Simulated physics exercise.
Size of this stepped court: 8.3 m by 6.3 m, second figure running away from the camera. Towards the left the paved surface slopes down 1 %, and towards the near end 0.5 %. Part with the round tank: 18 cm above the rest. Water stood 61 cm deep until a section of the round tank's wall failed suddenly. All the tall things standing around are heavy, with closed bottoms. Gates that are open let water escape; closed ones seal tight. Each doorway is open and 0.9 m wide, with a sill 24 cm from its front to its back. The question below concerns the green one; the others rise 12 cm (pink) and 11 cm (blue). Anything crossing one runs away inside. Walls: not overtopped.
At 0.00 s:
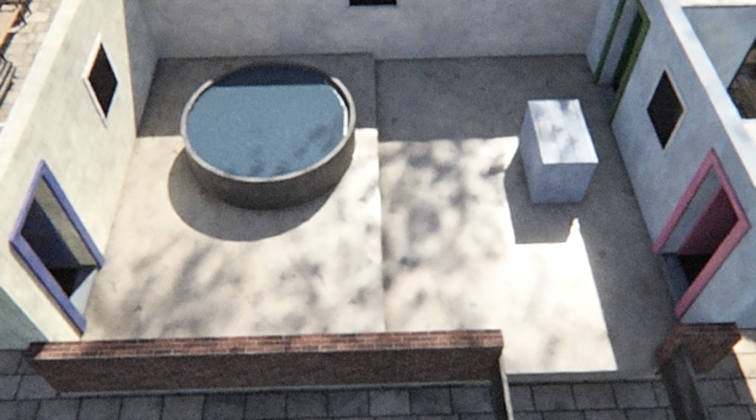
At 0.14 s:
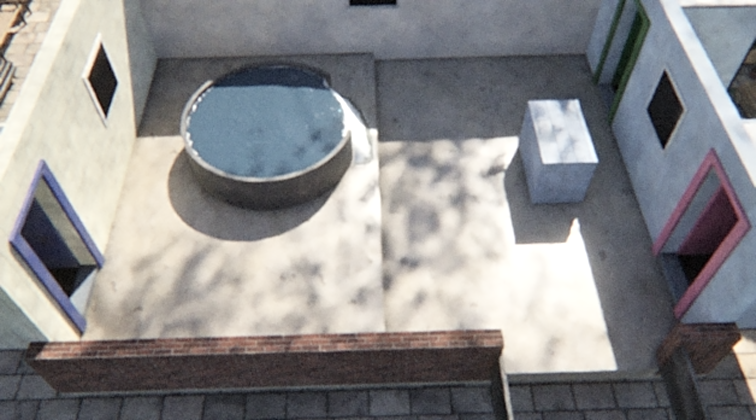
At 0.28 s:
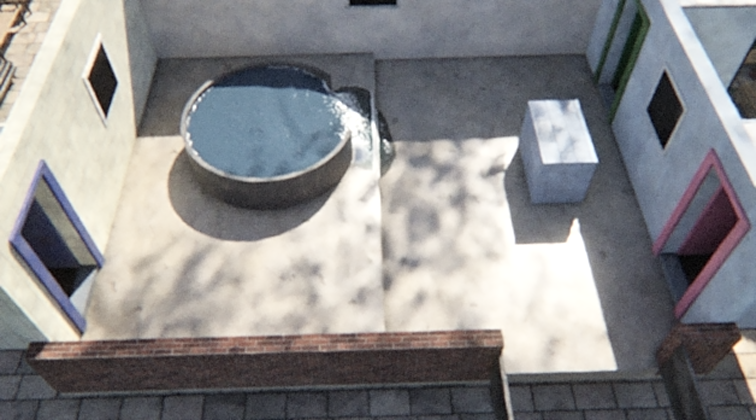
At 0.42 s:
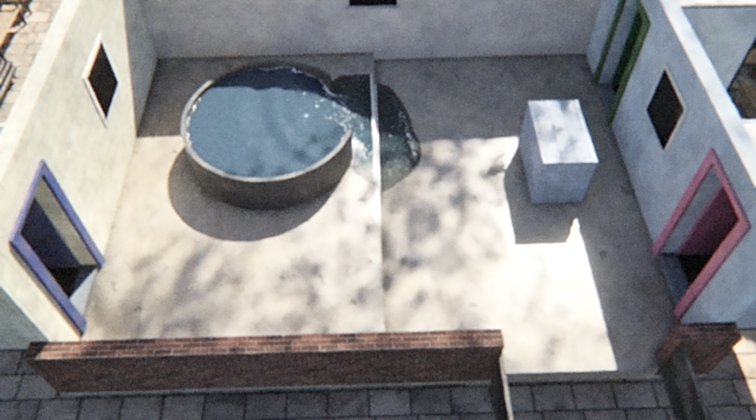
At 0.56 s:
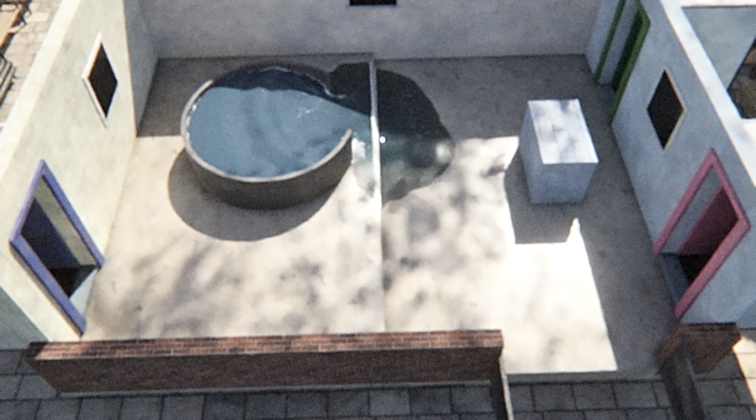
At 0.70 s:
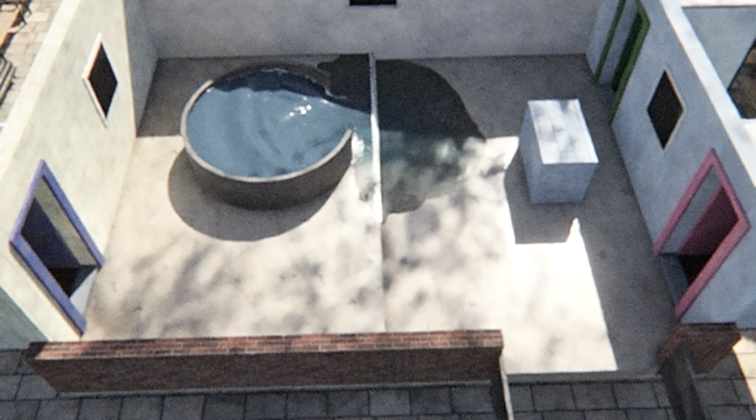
Water poured out through a gap in the right side of the round tank in the walled courtyard, then spread across the paved floor to the right in a widening dark puddle.
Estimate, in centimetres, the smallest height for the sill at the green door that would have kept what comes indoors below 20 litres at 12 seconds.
I would say 25 cm.
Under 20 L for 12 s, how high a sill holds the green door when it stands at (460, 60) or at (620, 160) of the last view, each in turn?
In turn: Roughly 14.5 cm, roughly 9.5 cm.
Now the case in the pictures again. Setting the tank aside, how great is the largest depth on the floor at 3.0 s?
35 cm.
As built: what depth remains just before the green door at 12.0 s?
The depth there is around 5.5 cm.
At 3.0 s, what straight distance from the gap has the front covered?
Roughly 5.6 metres.
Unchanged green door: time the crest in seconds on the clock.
Roughly 3.0 s.
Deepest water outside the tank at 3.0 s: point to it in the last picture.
Near (584, 77).
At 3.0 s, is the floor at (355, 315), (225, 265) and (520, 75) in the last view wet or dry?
Taking the spots one by one: Untouched, untouched, swamped.
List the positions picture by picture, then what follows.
The first frame shows the round tank at (269, 119) is whole and still, 61 cm deep; the green door at (619, 58) is dry.
In the second frame, water pours out at (349, 120) and has run 0.3 m, to (371, 155); about 8 cm deep outside, 61 cm at the back.
In the third frame, the front is at (372, 98), 0.7 m from the gap at (349, 122); 1.2 m2 of floor is wet, 61 cm left at the back.
In the fourth frame, water pours out at (349, 123) and has run 1.1 m, to (395, 98); about 8 cm deep outside, 61 cm at the back.
In the fifth frame, the gap is at (349, 123), the front 1.6 m out at (448, 157); the back of the round tank holds 61 cm.
In the sixth frame, water pours out at (349, 123) and has run 2.1 m, to (471, 126); about 4 cm deep outside, 61 cm at the back; 2.5 m in a straight line remain to the green door at (619, 58).
After 1.4 s water covers 25 % of the floor, deepest (30 cm) near (356, 132); it has not reached the green door.
After 3.0 s water covers 40 % of the floor, deepest (35 cm) near (584, 77); 29 cm at the green door, 119 litres in over its 5 cm sill.
After 12.0 s water covers 60 % of the floor, deepest (12 cm) near (386, 360); 5 cm at the green door, 497 litres in over its 5 cm sill.
At the green door as built, the water arrived by 1.7 s and peaked near 29 cm at 3.0 s.
With a sill of 20.5 cm, 54 litres would have come in within the 12 s; with 27.5 cm, 12 litres. So under 20 litres takes about 25 cm.
